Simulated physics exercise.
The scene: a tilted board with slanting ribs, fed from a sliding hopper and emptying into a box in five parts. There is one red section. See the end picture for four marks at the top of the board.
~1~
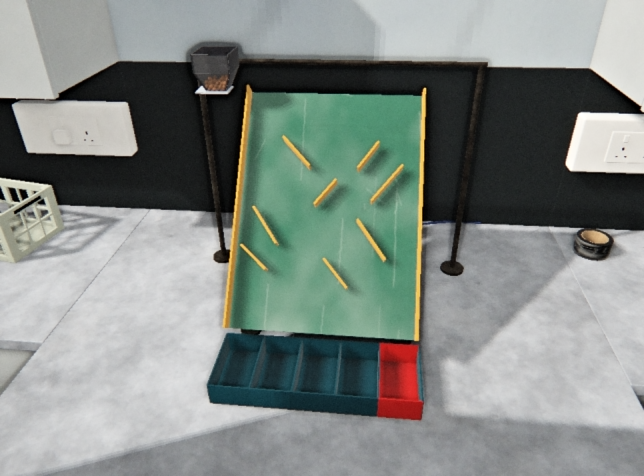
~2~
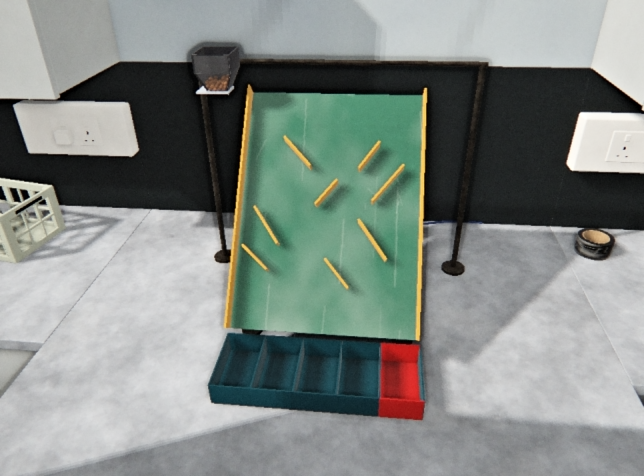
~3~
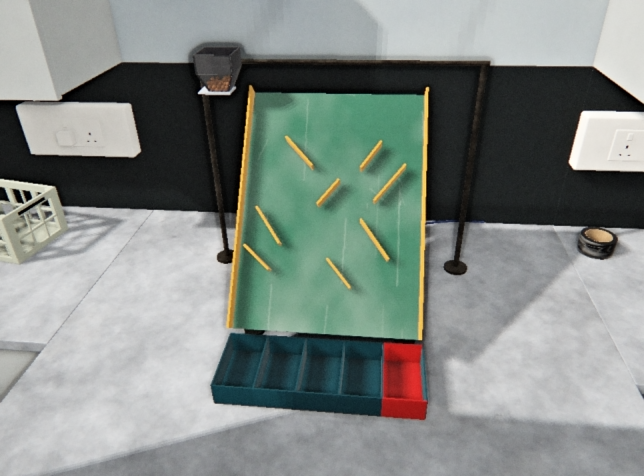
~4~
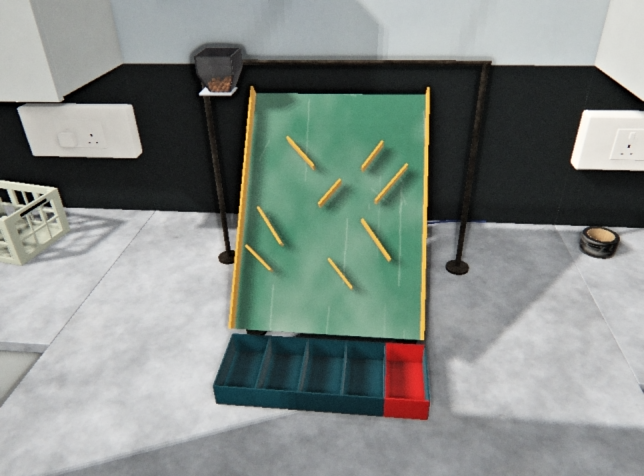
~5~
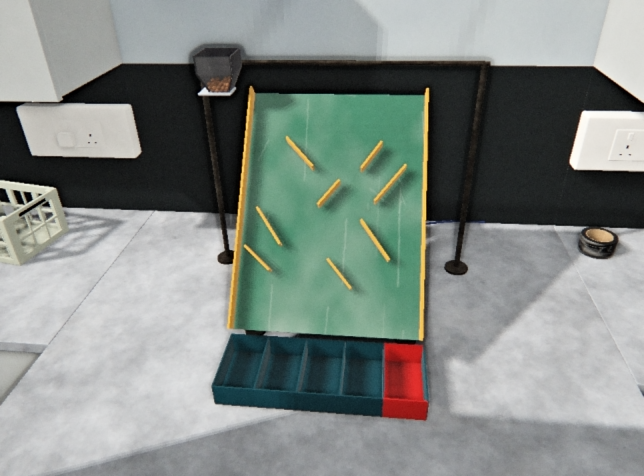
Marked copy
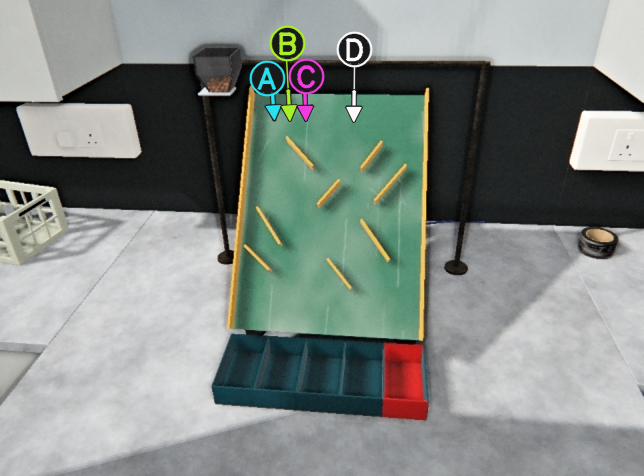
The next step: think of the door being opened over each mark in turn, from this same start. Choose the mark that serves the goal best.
Choose D.
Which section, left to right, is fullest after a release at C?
The second.
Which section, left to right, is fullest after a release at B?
The second.
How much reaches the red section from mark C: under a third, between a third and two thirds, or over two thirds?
Under a third.
On the marked copy, mark A meets the board at (274, 114); mark B meets the board at (289, 115); mark C meets the board at (305, 115); mark D meets the board at (353, 116).
If A is chosen, a stray few in the red section, nearly all in other sections, a small part outside the box.
If B is chosen, none in the red section, nearly all in other sections.
If C is chosen, a small part in the red section, nearly all in other sections.
If D is chosen, about a third in the red section, about half in other sections, a small part outside the box.
